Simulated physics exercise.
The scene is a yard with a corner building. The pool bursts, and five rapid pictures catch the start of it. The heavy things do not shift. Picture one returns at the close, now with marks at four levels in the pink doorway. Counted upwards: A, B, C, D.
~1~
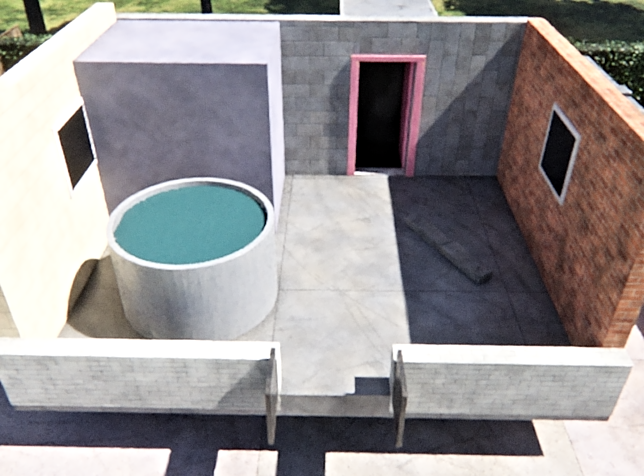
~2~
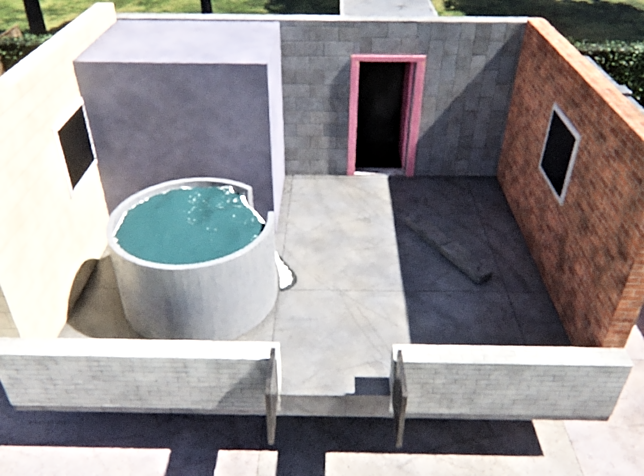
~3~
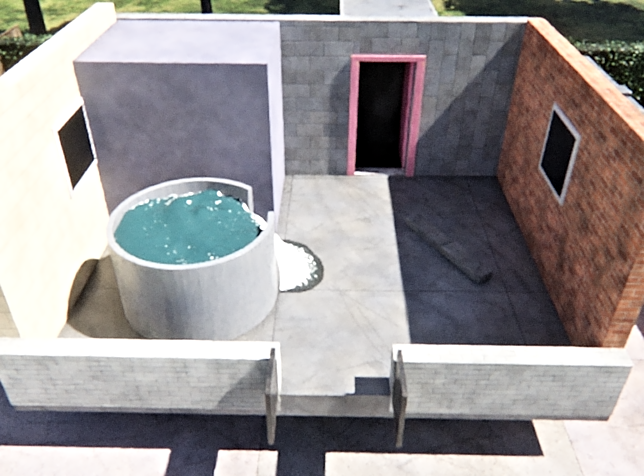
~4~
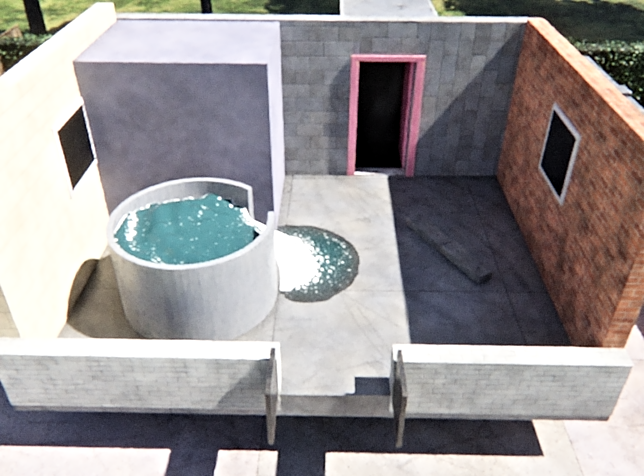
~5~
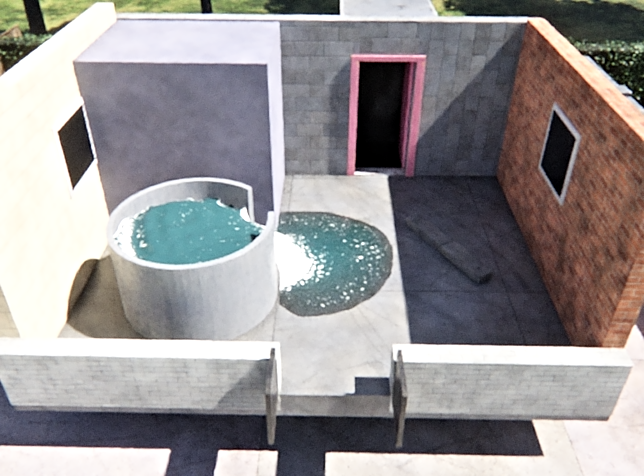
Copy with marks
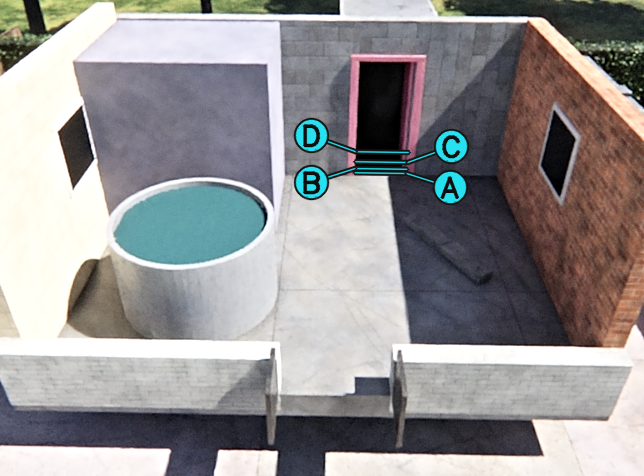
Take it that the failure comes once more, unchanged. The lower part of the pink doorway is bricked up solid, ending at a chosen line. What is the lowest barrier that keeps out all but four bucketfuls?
C.
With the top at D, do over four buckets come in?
No.
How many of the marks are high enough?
Two of the four.
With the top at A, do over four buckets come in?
Yes, that goes wrong.
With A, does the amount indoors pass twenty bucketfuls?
Yes.
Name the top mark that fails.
B it is.
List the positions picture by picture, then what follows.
The first frame shows water in the pool at rest, its middle at (192, 224); foot of the pink doorway at (380, 175); open gate at (336, 340).
The second frame shows front seen at (283, 287), 1 % of the ground wet.
The third frame shows front seen at (296, 245), 3 % of the ground wet.
The fourth frame shows front seen at (350, 247), 8 % of the ground wet.
The fifth frame shows front seen at (373, 229), 15 % of the ground wet.
On the marked copy, A at (380, 173); B at (381, 168); C at (381, 162); D at (382, 152); from the bottom up A, B, C, D.
For mark A, dozens of bucketfuls pour in.
For mark B, about 13 bucketfuls get in.
For mark C, a splash gets over, under a bucket.
For mark D, nothing gets over.
